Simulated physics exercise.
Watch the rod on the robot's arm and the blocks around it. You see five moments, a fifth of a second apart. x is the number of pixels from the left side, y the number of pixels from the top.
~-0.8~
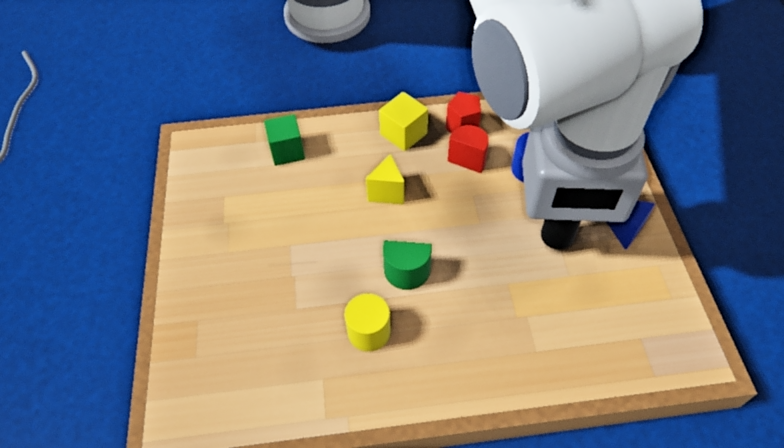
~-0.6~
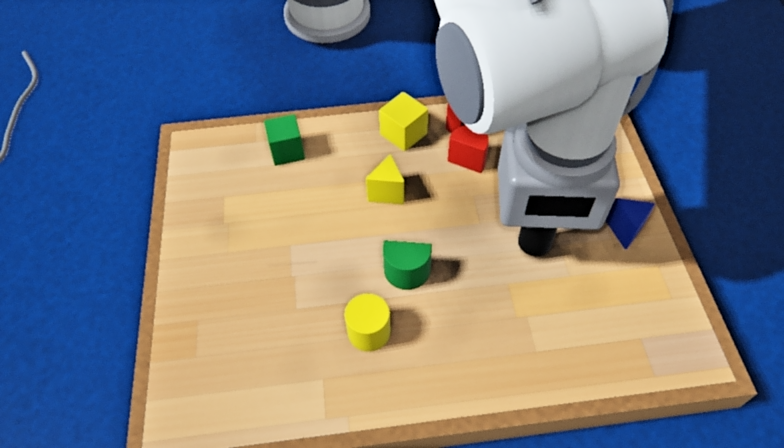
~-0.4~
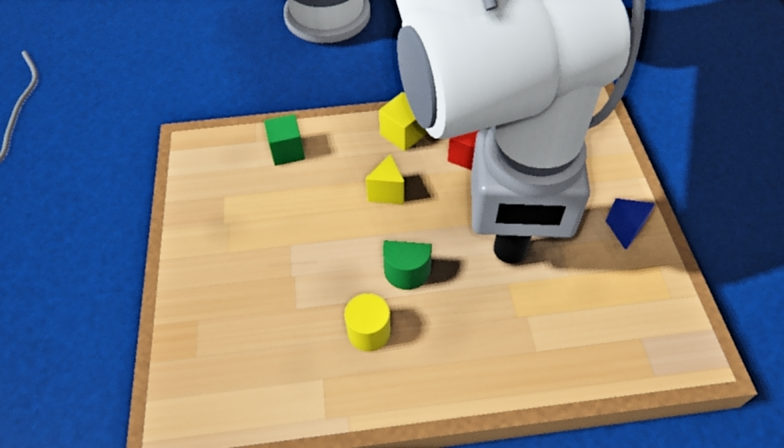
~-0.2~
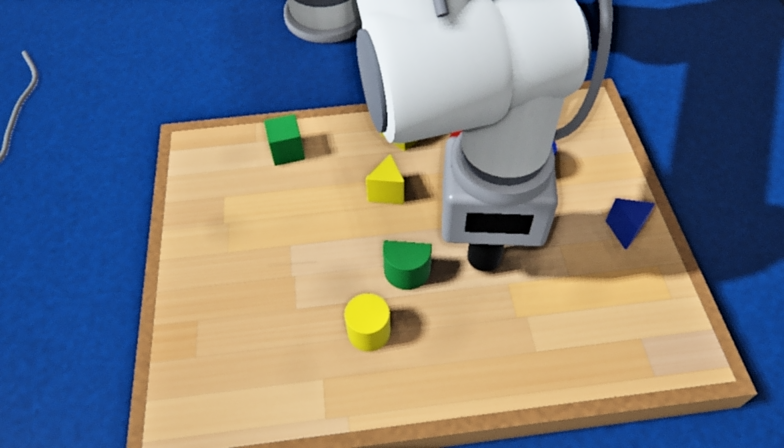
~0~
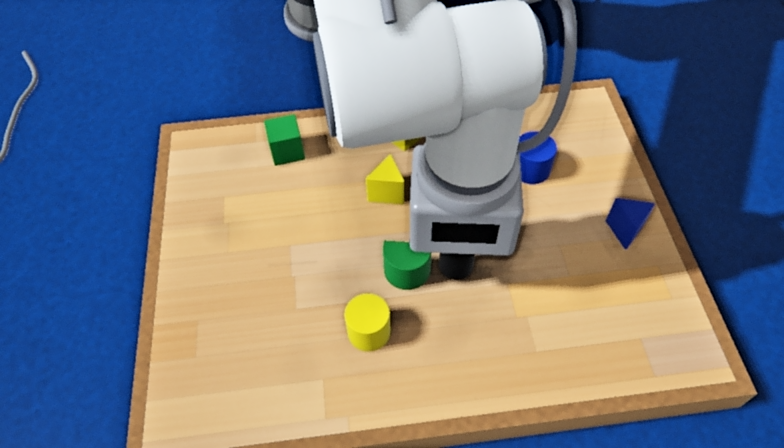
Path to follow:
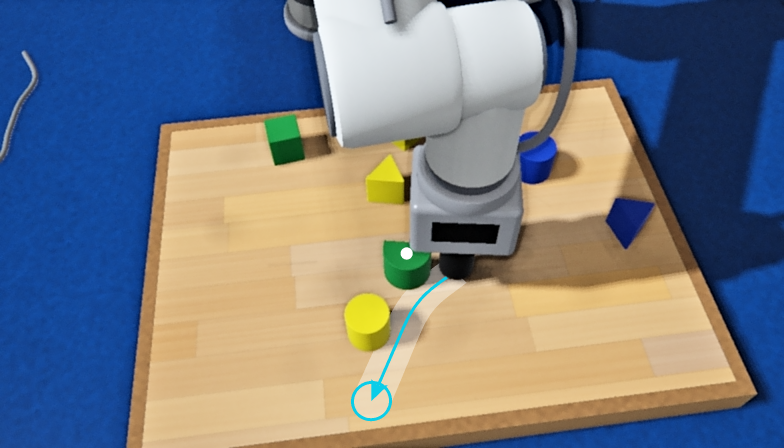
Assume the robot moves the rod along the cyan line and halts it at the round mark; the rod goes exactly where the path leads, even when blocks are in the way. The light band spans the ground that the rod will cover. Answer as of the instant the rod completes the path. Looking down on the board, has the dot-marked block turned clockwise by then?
That would be a yes.
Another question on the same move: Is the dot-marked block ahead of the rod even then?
No - that is not the case.
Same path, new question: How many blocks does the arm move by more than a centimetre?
By the end of the path, two blocks have moved more than about a centimetre.
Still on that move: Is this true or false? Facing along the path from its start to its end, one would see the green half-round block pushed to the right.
That is true.
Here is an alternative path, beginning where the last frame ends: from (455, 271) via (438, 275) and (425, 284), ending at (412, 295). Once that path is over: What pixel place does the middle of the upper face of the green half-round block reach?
The top centre is at (373, 259).
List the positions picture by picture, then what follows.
In the first picture, tip of the rod at (557, 236), middles of tops, yellow round block at (367, 313), green half-round block at (407, 253).
In the second picture, rod at (534, 243), nothing pushed.
In the third picture, rod at (510, 250), nothing pushed.
In the fourth picture, rod at (484, 257), nothing pushed.
In the fifth picture, rod at (456, 266), yellow round block at (367, 313), green half-round block at (407, 253).
The line goes from (455, 271) via (417, 303) and (394, 349), ending at (371, 401); the dot is on the green half-round block.
On the path given first. One third of the way, rod at (417, 298); green half-round block at (390, 256), turned 20° clockwise.
Two thirds of the way, rod at (394, 345); yellow round block at (352, 323); green half-round block at (390, 256), turned 20° clockwise.
At the end, rod at (371, 396); yellow round block at (352, 323); green half-round block at (390, 256), turned 20° clockwise.
